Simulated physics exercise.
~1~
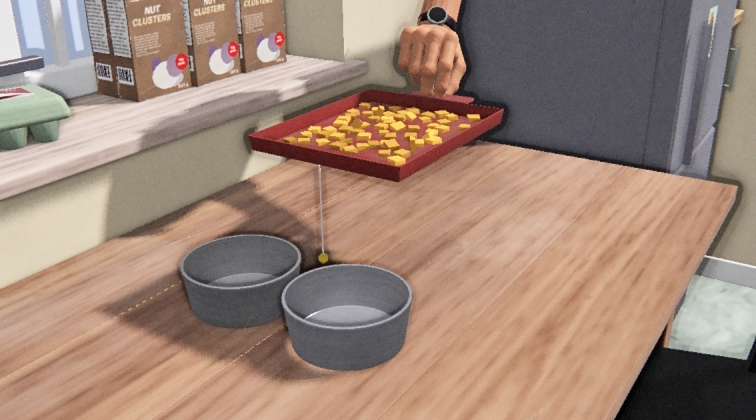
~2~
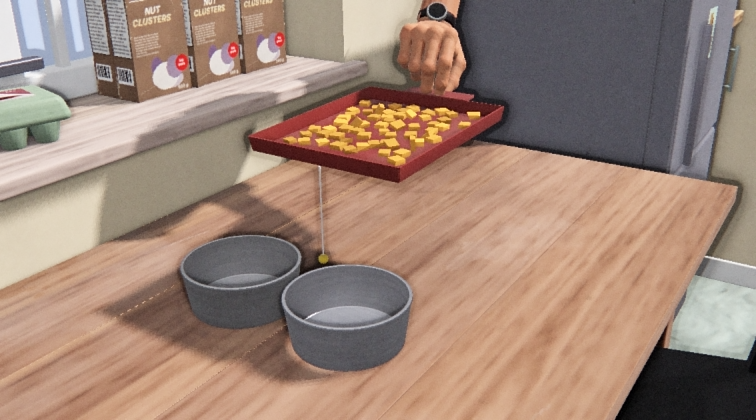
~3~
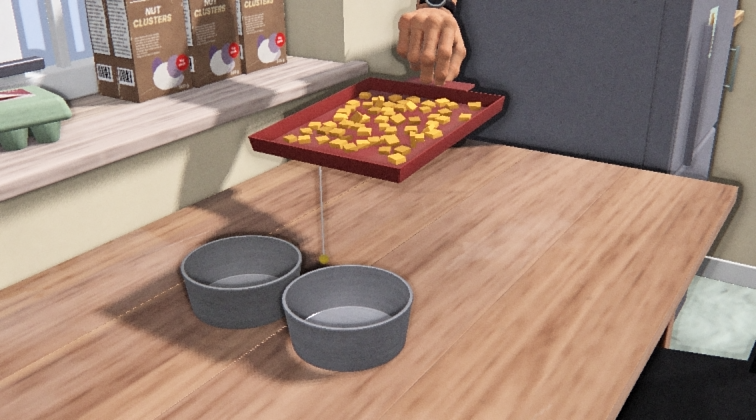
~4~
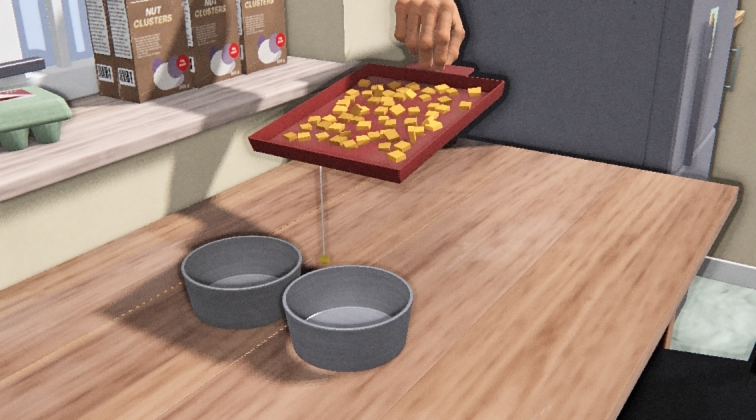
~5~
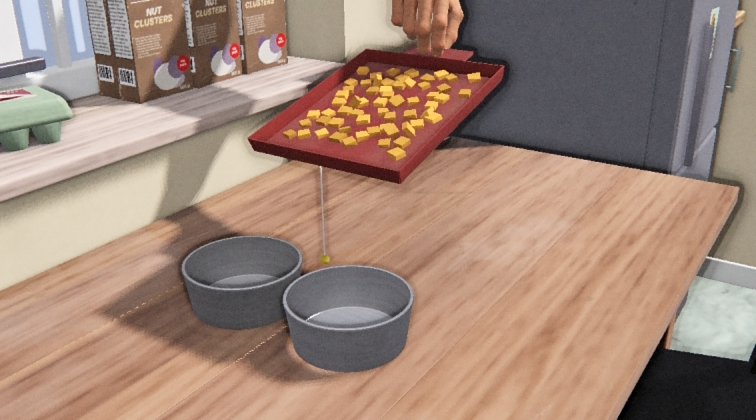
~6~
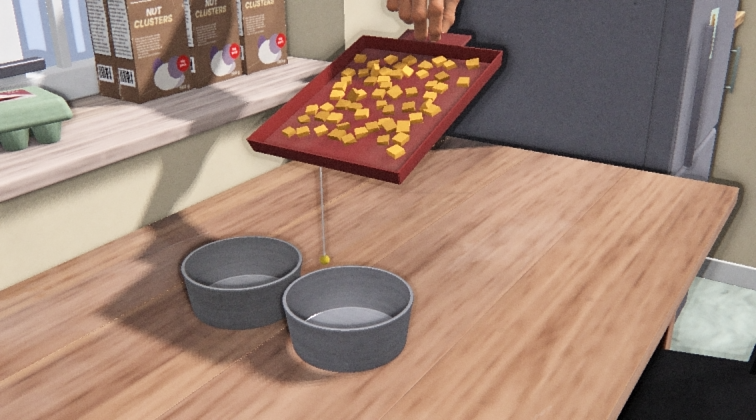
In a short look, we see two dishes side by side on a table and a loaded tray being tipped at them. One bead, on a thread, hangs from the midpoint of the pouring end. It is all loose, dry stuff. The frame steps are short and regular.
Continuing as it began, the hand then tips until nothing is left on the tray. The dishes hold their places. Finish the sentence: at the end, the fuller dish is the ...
At the end, the fuller dish is the right-hand one.
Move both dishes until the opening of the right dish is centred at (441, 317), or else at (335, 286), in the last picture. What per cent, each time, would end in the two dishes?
Result, in turn: 60 %, 70 %.
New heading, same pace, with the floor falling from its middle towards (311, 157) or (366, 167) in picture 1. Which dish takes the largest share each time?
The first try: The dish on the left. The second: The dish on the right.
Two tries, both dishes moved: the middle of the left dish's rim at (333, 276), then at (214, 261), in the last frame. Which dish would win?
With the dishes at the first place it's the left-side dish, and at the second it's the right-side dish.
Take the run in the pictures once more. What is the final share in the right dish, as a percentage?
I'd estimate close to 50 per cent.
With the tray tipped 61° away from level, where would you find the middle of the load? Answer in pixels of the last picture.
About (324, 129).
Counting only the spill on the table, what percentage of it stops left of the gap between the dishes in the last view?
About 90 %.
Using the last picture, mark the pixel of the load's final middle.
Close to (304, 337), more or less.
Shortly afterwards, tray tipped steeply; the whole lot on the tray.
Next, tray tipped right over; all but a few on the tray; only a few in the right dish; only a few outside both; only a few in the air.
Some moments later, tray tipped past a quarter turn; near half in the right dish; near a quarter in the left dish; near a quarter outside both.
In the end, tray tipped past a quarter turn; near half in the right dish; near a quarter in the left dish; near a quarter outside both.
